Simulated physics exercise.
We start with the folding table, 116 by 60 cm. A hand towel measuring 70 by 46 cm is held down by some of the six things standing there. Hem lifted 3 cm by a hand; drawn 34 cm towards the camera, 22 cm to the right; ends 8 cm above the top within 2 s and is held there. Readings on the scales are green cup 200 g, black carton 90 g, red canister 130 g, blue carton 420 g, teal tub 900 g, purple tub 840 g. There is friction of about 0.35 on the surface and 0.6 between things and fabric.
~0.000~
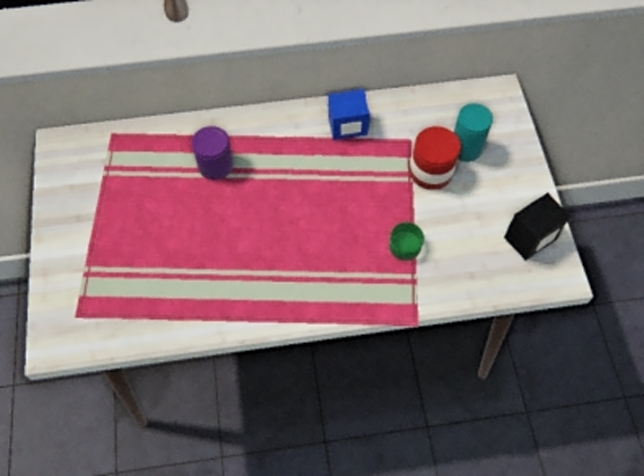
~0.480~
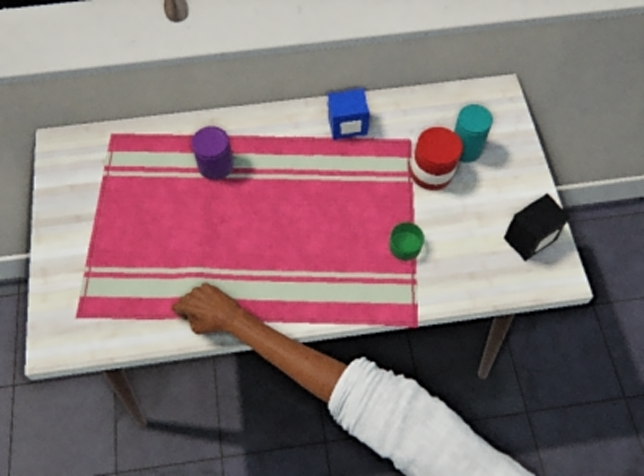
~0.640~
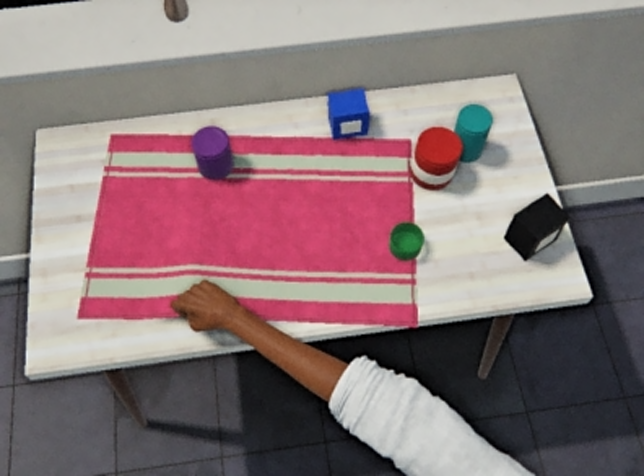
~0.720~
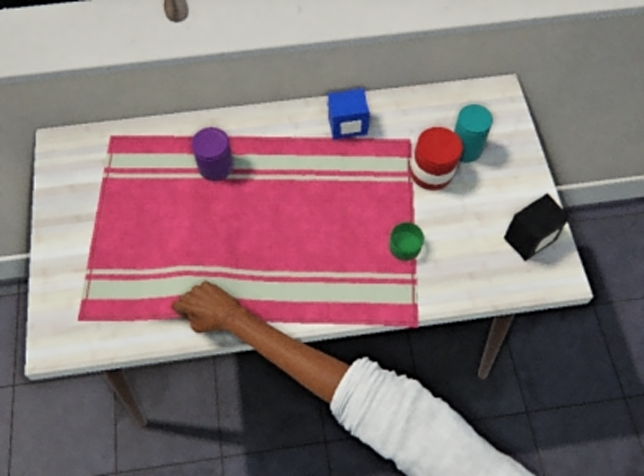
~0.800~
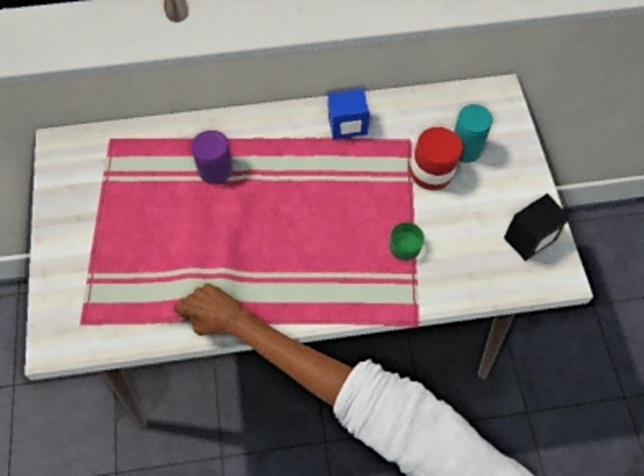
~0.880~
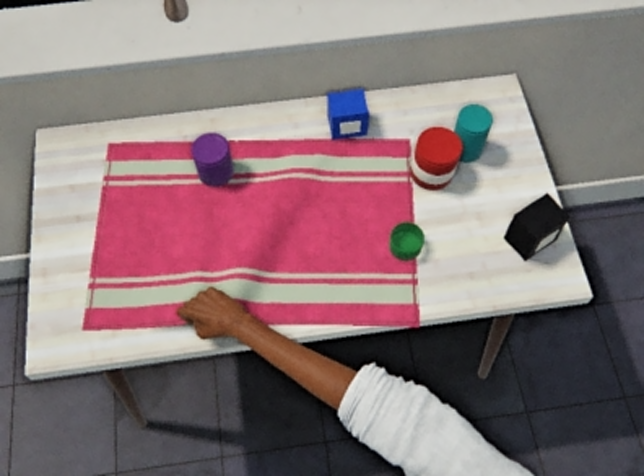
A hand gripped the near edge of a pink striped towel on a table and drew it up slightly, rumpling the cloth, while the purple tub shifted barely and the other things stayed put.
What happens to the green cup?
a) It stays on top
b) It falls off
It stays on top (a).
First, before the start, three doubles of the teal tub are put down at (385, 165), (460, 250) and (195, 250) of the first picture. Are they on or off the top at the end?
By position: On, on, off.
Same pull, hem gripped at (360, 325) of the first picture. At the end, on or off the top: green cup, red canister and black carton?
Well, in that case the green cup tips off, the red canister survives on top and the black carton survives on top.
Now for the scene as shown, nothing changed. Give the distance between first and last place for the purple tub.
Purple tub: 40 cm.
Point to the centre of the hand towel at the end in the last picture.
I'd say it sits around (298, 343) in the last picture.
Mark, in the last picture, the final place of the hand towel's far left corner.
(126, 337) or thereabouts.
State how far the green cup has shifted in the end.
Green cup: Roughly 8 cm.
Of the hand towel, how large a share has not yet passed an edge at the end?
Roughly 45% of it.
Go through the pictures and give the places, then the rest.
Green cup (407, 237); hand towel corners (75, 318) (111, 133) (418, 326), in the first frame.
Hand towel corners (76, 318) (111, 134); grip (188, 318), in the second frame.
Hand towel corners (77, 319) (111, 134); grip (187, 315), in the third frame.
Hand towel corners (78, 321) (111, 136); grip (188, 316), in the fourth frame.
Purple tub (210, 145); hand towel corners (80, 325) (110, 139); grip (190, 319), in the fifth frame.
Green cup (408, 237); hand towel corners (83, 330) (109, 143) (419, 327); grip (193, 322), in the sixth frame.
At 1.3 s, 90 % of the hand towel is still over the top; purple tub 10 cm off its start.
At 1.8 s, 75 % of the hand towel is still over the top; purple tub 23 cm off its start.
At 2.2 s, 55 % of the hand towel is still over the top; green cup 4 cm off its start at (406, 253), purple tub 34 cm off its start at (244, 279).
At 2.6 s, 45 % of the hand towel is still over the top; green cup 7 cm off its start, purple tub 39 cm off its start.
At 4.2 s, 45 % of the hand towel is still over the top; green cup 7 cm off its start at (404, 267), purple tub 39 cm off its start at (256, 303).
